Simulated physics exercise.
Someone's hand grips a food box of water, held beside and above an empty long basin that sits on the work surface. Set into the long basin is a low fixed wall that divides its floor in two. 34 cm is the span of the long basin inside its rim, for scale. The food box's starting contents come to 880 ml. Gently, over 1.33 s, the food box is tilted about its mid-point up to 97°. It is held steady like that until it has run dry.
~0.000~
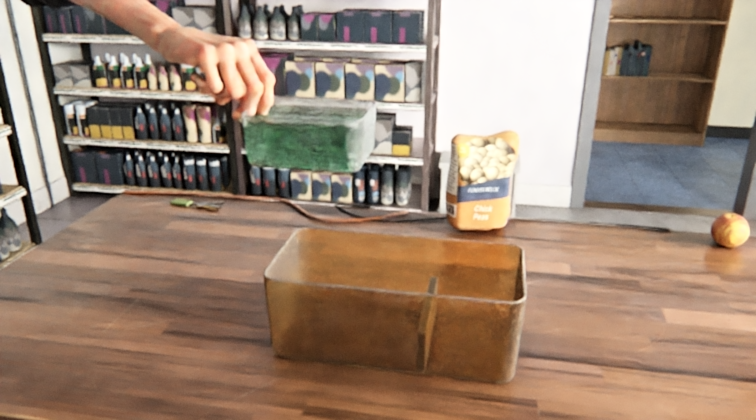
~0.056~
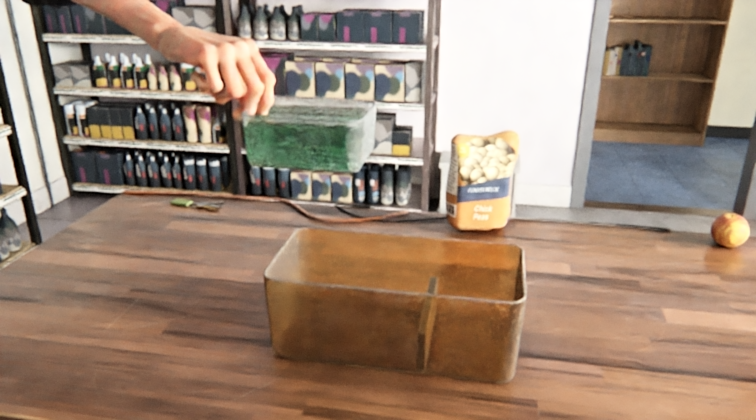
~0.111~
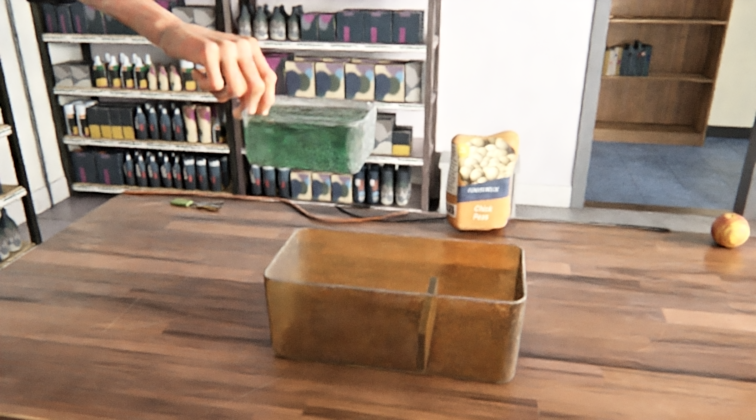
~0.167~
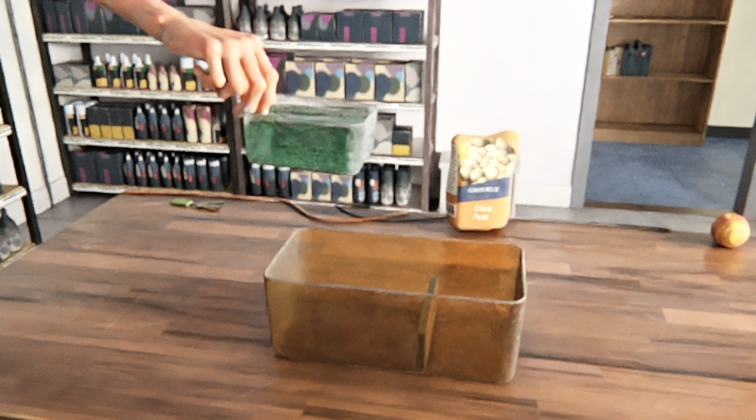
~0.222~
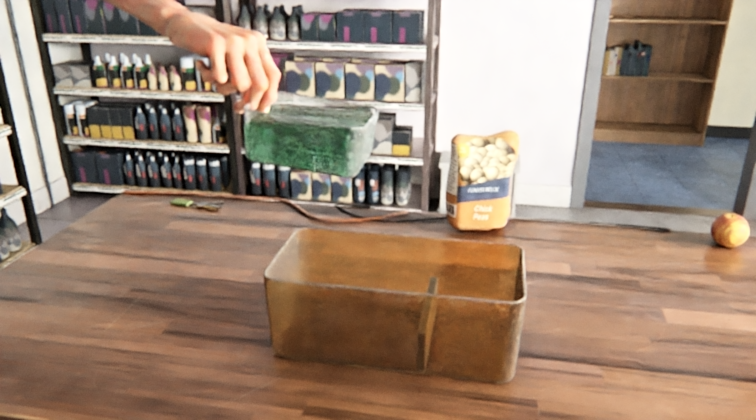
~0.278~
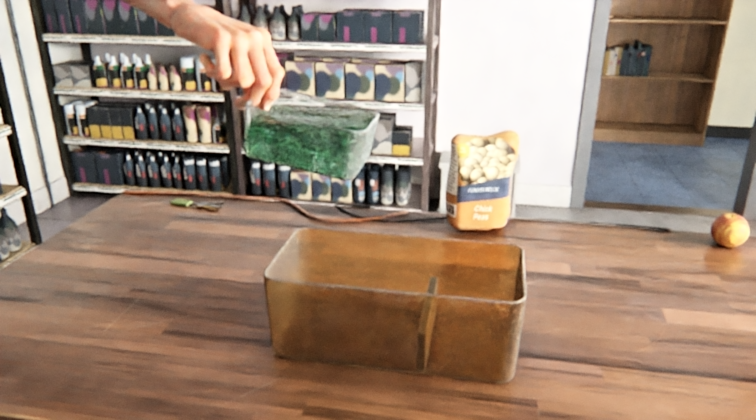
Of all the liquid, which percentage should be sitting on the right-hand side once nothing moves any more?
Around 54 per cent should be sitting there.
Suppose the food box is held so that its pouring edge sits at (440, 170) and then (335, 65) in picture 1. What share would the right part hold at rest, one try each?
Near 85 in a hundred on the first go and near 15 in a hundred on the second.
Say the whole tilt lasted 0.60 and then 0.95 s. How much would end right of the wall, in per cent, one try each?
I'd expect close to 35 per cent and then close to 50 per cent.
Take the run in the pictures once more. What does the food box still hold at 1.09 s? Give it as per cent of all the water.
Roughly 10 percent remains.
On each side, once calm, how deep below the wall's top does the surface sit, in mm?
Measured: Left around 48 mm, right around 34 mm.
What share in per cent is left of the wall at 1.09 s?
Around 28 in a hundred.
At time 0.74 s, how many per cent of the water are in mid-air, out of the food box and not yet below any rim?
Near 36 per cent of it all.
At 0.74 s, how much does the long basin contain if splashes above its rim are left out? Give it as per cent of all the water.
Roughly 16 percent of it.
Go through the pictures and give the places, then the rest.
The first frame shows tilt 0°; pouring edge (369, 113); surface from (259, 113) to (368, 118); the long basin's rim runs from (281, 252) to (523, 273); the wall's top is at (428, 304).
The second frame shows tilt 0°; pouring edge (369, 113); surface from (259, 112) to (368, 118).
The third frame shows tilt 2°; pouring edge (370, 114); surface from (259, 112) to (369, 119).
The fourth frame shows tilt 4°; pouring edge (370, 117); surface from (260, 112) to (369, 120).
The fifth frame shows tilt 7°; pouring edge (371, 120); surface from (260, 111) to (371, 120).
The sixth frame shows tilt 10°; pouring edge (372, 123); surface from (261, 112) to (371, 120).
Then, 0.74 s in, the tilt is 57° and 47 per cent is still to pour, 6 is left of the wall and 11 right of it.
Then, 1.09 s in, the tilt is 89° and 10 per cent is still to pour, 28 is left of the wall and 54 right of it.
Then, 1.44 s in, the tilt is 97° and 1 per cent is still to pour, 41 is left of the wall and 54 right of it.
Then, 1.83 s in, the tilt is 97° and 0 per cent is still to pour, 44 is left of the wall and 54 right of it.
Finally, 44 per cent lies left of the wall, 54 right of it and 2 outside.
